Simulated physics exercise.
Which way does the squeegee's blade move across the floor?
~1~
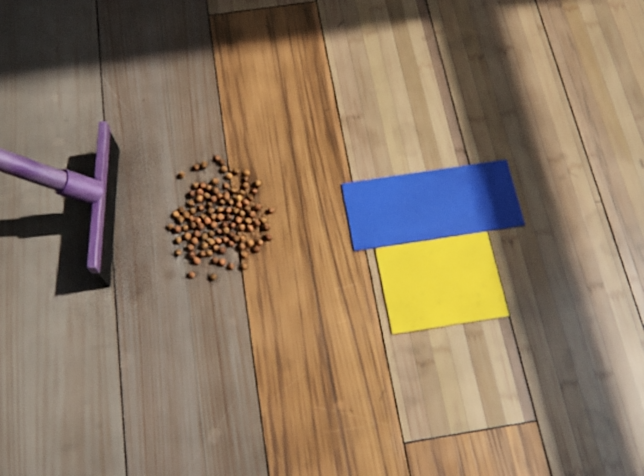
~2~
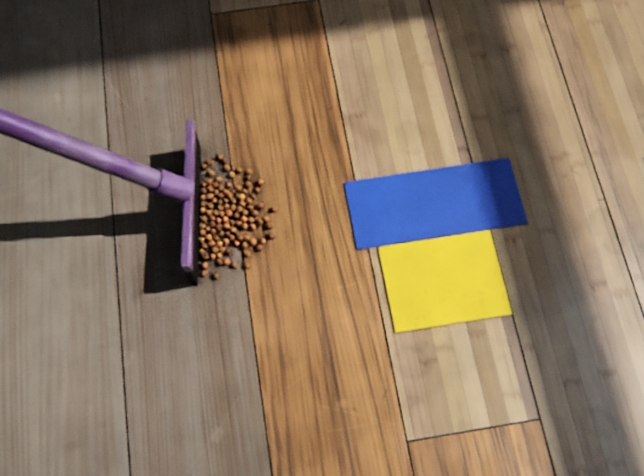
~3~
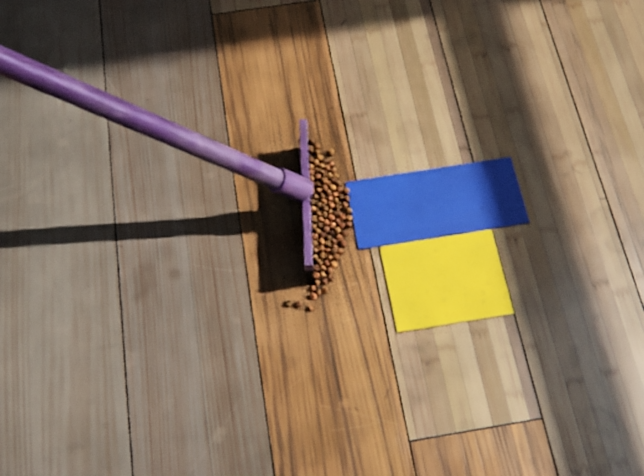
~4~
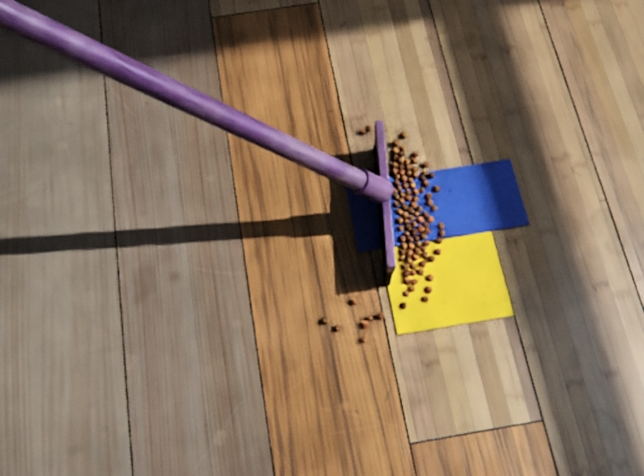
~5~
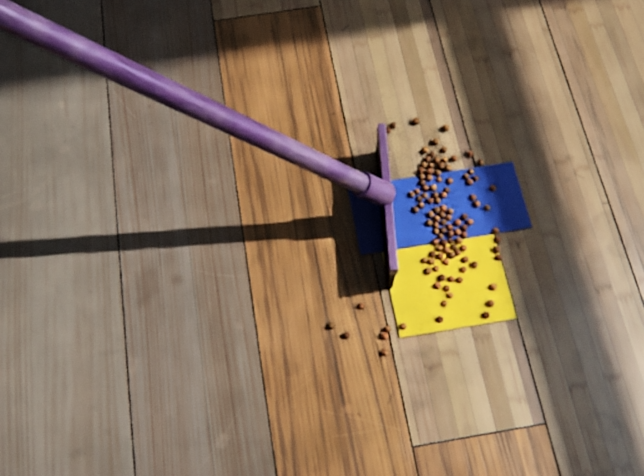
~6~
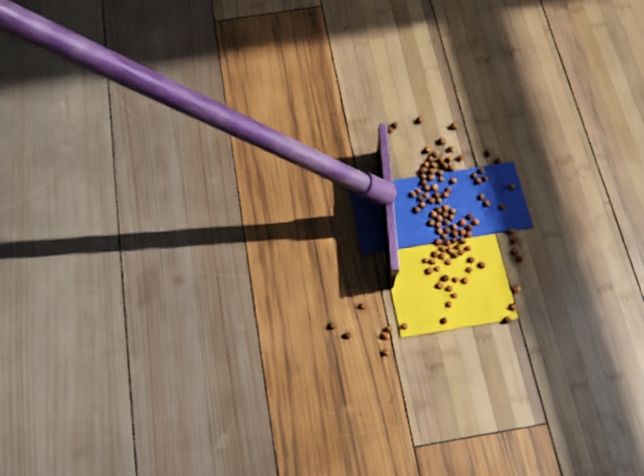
The blade moves to the right, pushing the little brown balls ahead of it before it stops.
